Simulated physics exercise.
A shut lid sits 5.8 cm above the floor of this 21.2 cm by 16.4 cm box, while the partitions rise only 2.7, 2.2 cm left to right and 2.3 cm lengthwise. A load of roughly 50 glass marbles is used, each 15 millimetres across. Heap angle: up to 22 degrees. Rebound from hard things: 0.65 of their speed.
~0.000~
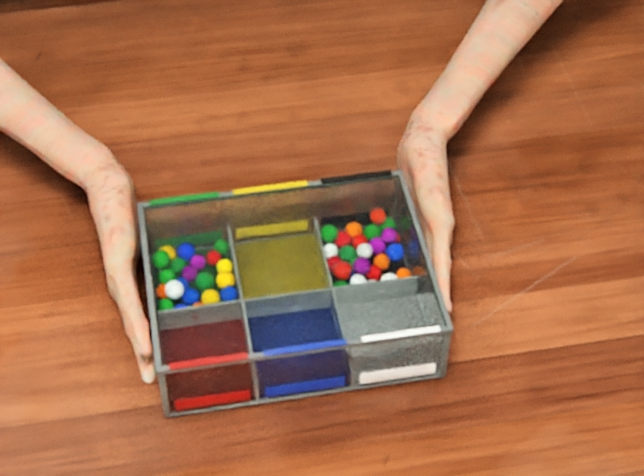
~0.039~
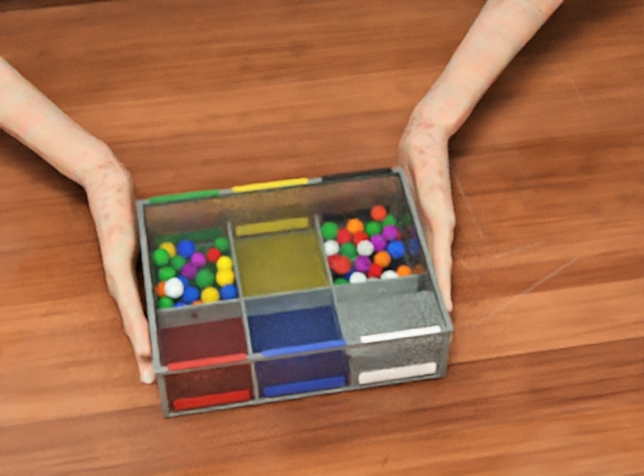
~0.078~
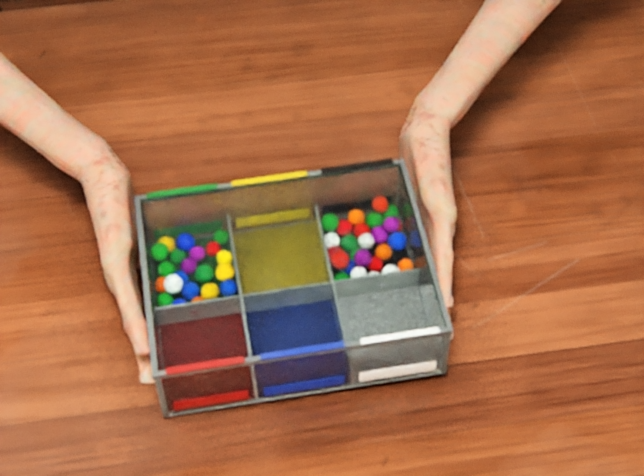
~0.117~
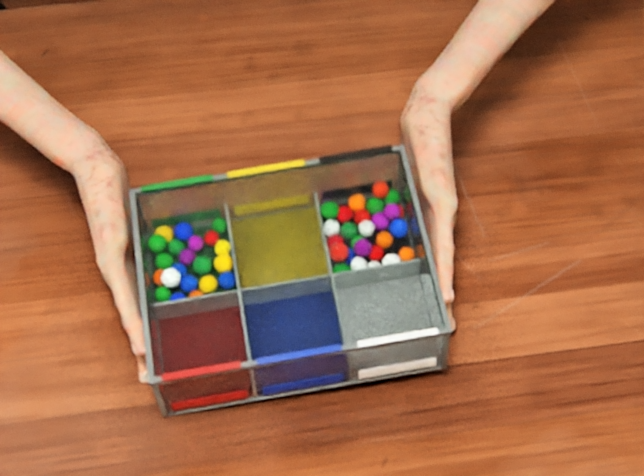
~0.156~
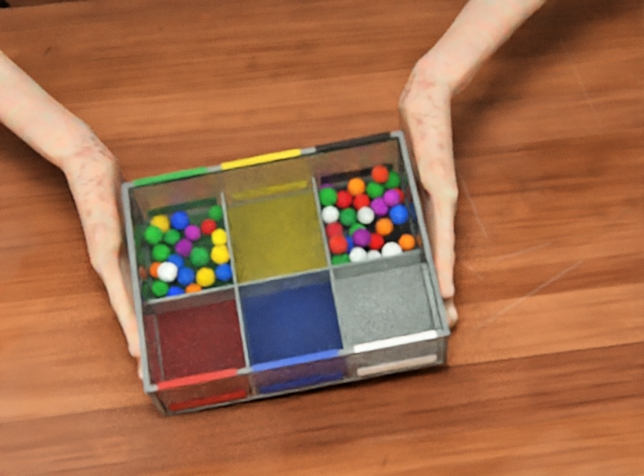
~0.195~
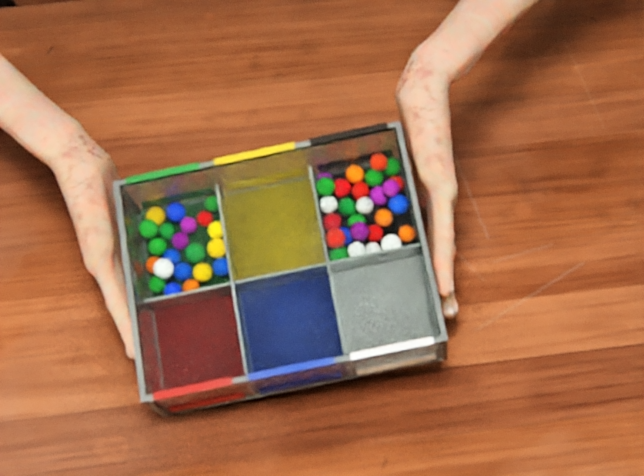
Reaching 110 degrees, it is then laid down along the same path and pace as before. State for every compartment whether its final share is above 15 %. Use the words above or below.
Red: Above; blue: Above; green: Below; yellow: Below; white: Below; black: Below.
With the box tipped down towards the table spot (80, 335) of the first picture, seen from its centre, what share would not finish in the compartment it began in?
65 %.
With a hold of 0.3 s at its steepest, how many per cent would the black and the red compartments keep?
You'd end up with black at 0 per cent and red at 65 per cent.
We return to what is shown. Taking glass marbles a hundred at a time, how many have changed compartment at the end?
Estimate: Some 100 %.
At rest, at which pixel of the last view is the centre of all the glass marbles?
Approximately (227, 365) in the last picture.
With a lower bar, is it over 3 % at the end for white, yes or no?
White yes.
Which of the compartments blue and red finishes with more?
Red.
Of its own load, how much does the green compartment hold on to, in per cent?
Something like 0 per cent.
After 0.77 s, tilt 109 degrees; red 40 %, blue 15 %, green 10 %, yellow 5 %, white 15 %, black 10 %.
After 1.16 s, tilt 46 degrees; red 65 %, blue 25 %, white 5 %.
After 1.63 s, tilt 0 degrees; red 65 %, blue 25 %, white 5 %.
By 2.5 s all is still; red 65 %, blue 25 %, green 0 %, yellow 0 %, white 5 %, black 0 %.
